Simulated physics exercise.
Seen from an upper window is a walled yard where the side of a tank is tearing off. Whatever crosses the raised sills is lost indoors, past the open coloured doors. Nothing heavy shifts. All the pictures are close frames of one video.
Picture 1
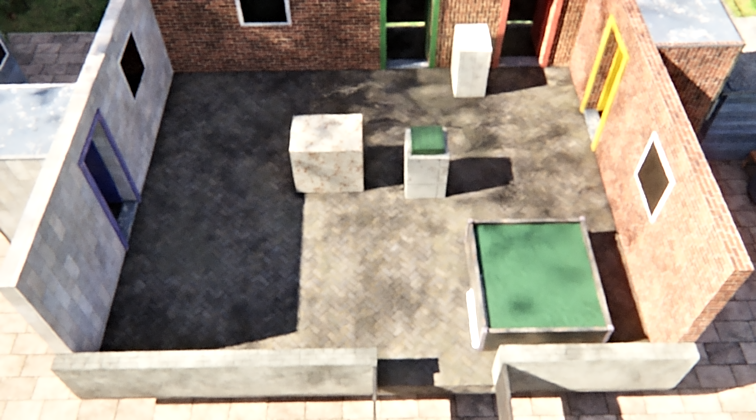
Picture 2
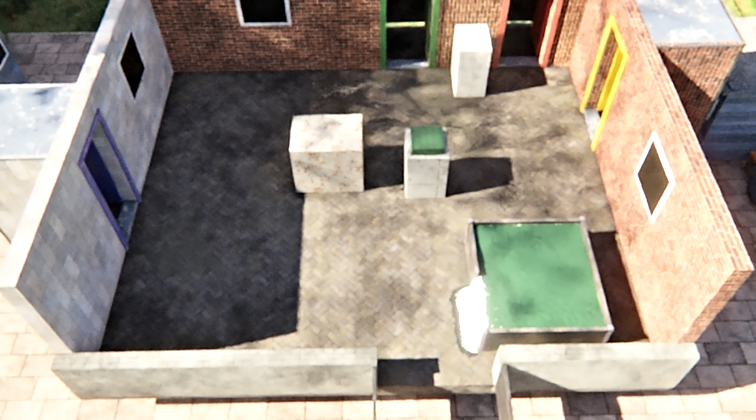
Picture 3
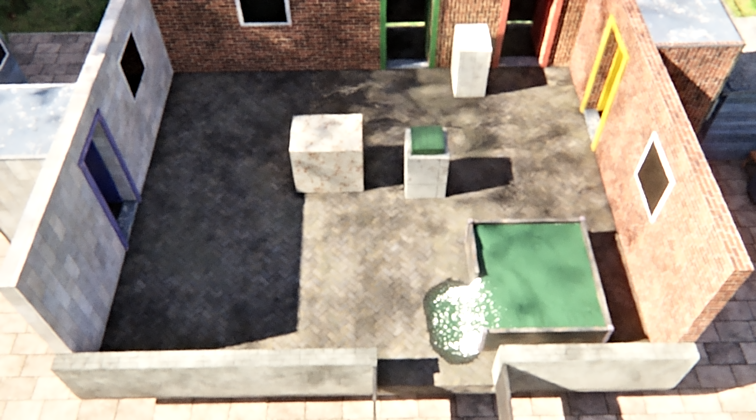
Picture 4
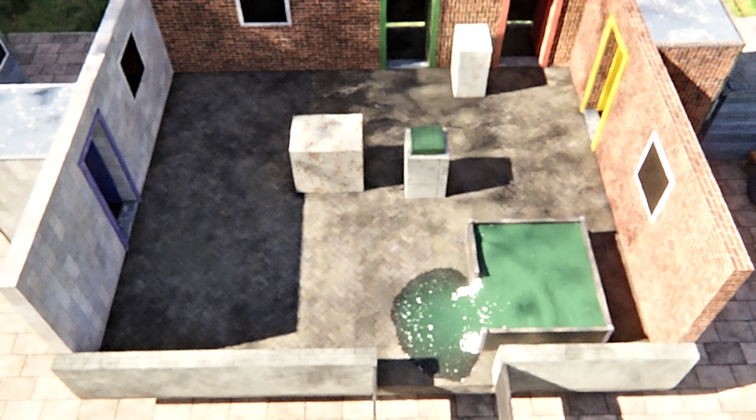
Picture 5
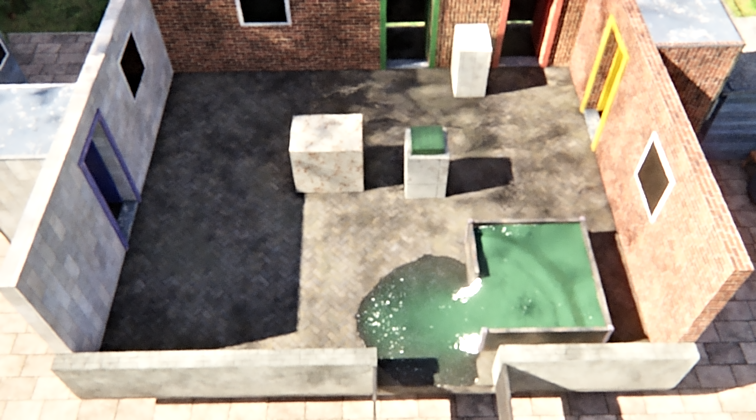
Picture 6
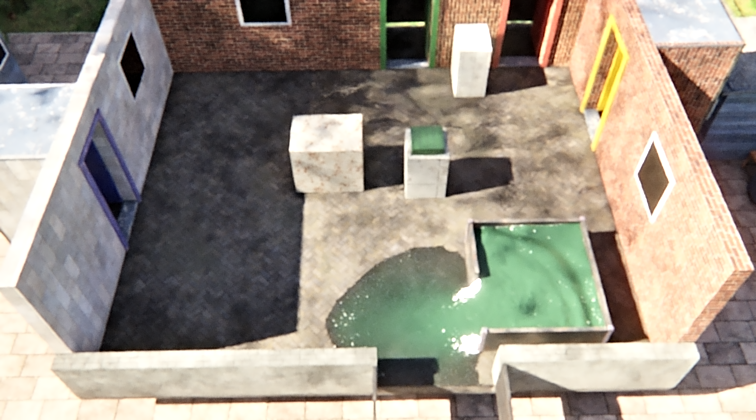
Green water bursts from the left side of a square tank at the lower right of a walled, paved yard, seen from an upper window. Pale blocks stand mid-yard and by the back brick wall, with a purple-edged opening at left and a yellow one at right. Foaming at first, the water spreads leftward in a widening pool along the low front wall, while the view stays still.
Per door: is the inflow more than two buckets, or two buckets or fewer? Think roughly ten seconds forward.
In order: The yellow door stays inside what's allowed there; the green door stays inside what's allowed there; the red door stays inside what's allowed there; the blue door stays inside what's allowed there.
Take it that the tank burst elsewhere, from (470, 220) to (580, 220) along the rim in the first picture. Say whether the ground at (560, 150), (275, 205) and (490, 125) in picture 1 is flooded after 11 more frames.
Going in your order, I'd say drenched, then still bare, then drenched.
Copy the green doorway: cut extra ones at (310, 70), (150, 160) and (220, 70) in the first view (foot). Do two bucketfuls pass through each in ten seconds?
Taking them as listed, the first undershoots, the second undershoots and the third undershoots.
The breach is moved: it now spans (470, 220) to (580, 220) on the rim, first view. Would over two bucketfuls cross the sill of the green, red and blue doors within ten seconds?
Against the threshold, green beats it, red beats it, blue misses it.
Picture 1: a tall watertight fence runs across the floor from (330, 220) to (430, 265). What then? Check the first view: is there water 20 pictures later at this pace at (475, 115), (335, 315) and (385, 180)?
Results in order: Bone-dry / swamped / bone-dry.
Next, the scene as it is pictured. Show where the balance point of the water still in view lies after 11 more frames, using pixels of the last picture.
It's close to (449, 303).
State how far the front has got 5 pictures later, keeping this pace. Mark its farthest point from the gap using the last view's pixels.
Front's tip: Near (207, 351).
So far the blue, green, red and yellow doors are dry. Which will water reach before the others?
The one in blue is the one.
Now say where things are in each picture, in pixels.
In the first frame, the water tank at (535, 274) is whole and still.
In the second frame, water pours out at (479, 313) and has run to (463, 291).
In the third frame, the front is at (434, 295), out from the gap at (479, 314).
In the fourth frame, the front is at (400, 302), out from the gap at (479, 315).
In the fifth frame, water pours out at (479, 315) and has run to (362, 316).
In the sixth frame, water pours out at (479, 314) and has run to (335, 334).
A moment on, water covers 15 % of the floor; the yellow door not reached, the green door not reached, the red door not reached, the blue door not reached.
Next, water covers 25 % of the floor; the yellow door not reached, the green door not reached, the red door not reached, the blue door not reached.
Then, water covers 35 % of the floor; the yellow door not reached, the green door not reached, the red door not reached, the blue door wet at the sill, nothing in.
Later, water covers 40 % of the floor; the yellow door not reached, the green door not reached, the red door not reached, the blue door wet at the sill, nothing in.
In the end, water covers 55 % of the floor; the yellow door not reached, the green door not reached, the red door not reached, the blue door wet at the sill, nothing in.
